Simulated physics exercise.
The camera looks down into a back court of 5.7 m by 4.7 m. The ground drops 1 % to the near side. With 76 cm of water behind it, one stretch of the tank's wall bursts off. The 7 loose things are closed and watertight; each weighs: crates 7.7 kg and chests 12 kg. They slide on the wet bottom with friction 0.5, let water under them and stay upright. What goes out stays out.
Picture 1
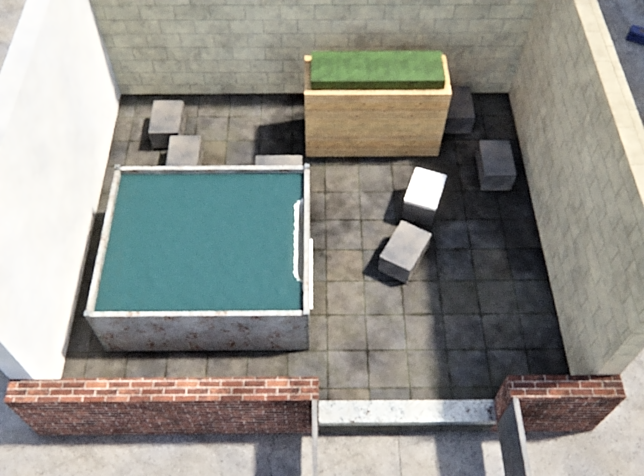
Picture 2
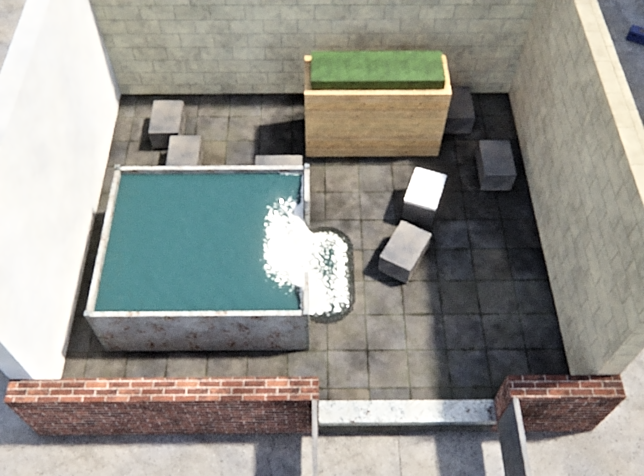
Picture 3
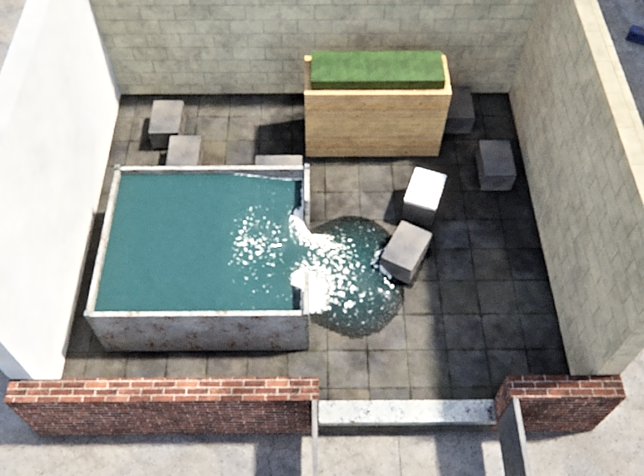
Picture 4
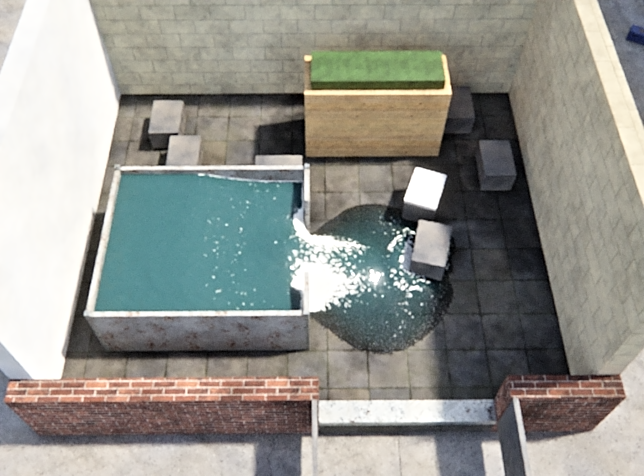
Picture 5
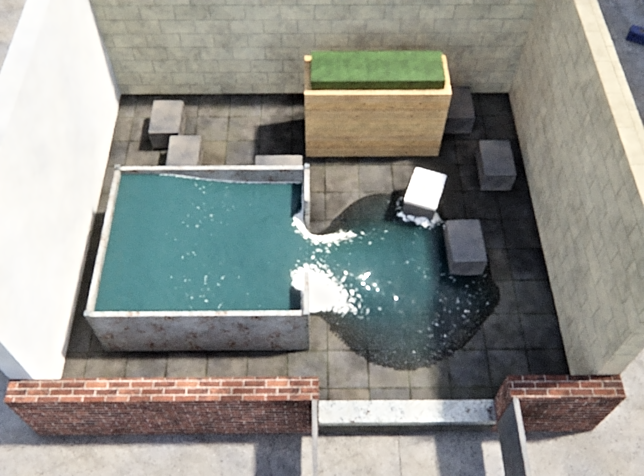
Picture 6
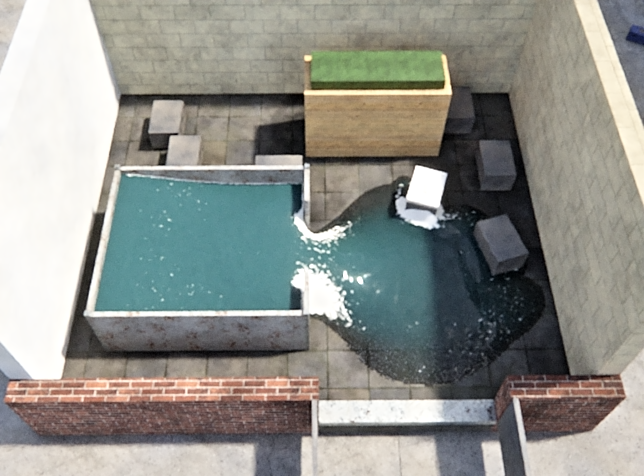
A walled back court paved in dark tiles is seen from above by a still camera. A pale-sided tank of blue-green water fills the left, a tan planter topped with green stands at the back, and grey blocks sit around the floor. Part of the tank's right wall gives way, water gushes out in white foam and spreads rightward, pushing one grey block right while a paler one beside it stays put.
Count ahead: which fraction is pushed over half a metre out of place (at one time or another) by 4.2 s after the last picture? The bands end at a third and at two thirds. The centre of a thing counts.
That comes to one to two thirds.
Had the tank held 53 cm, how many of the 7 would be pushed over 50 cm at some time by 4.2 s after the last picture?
Then 3.
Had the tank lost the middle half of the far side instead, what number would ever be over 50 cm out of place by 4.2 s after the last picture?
In that case 6 of them.
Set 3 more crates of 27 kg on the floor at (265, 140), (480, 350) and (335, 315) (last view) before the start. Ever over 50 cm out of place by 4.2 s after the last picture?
In that order: Under, past it, past it.
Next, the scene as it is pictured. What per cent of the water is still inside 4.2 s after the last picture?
Some 88 per cent remains.
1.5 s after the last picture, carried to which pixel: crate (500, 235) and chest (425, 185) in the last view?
Near (537, 211) and (477, 115).
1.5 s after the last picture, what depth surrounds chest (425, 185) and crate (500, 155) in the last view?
About 10 and 17 cm.
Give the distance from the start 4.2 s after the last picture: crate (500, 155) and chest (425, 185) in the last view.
In turn: 120 cm, 80 cm.
Then, 0.4 s after the last picture 2 of 7 are over 50 cm from their spots; 1 afloat.
Then, 1.5 s after the last picture 3 of 7 are over 50 cm from their spots; 2 afloat.
Then, 2.8 s after the last picture 3 of 7 are over 50 cm from their spots; 4 afloat.
Then, 4.2 s after the last picture 4 of 7 are over 50 cm from their spots, and 4 have been at some point; 5 afloat.
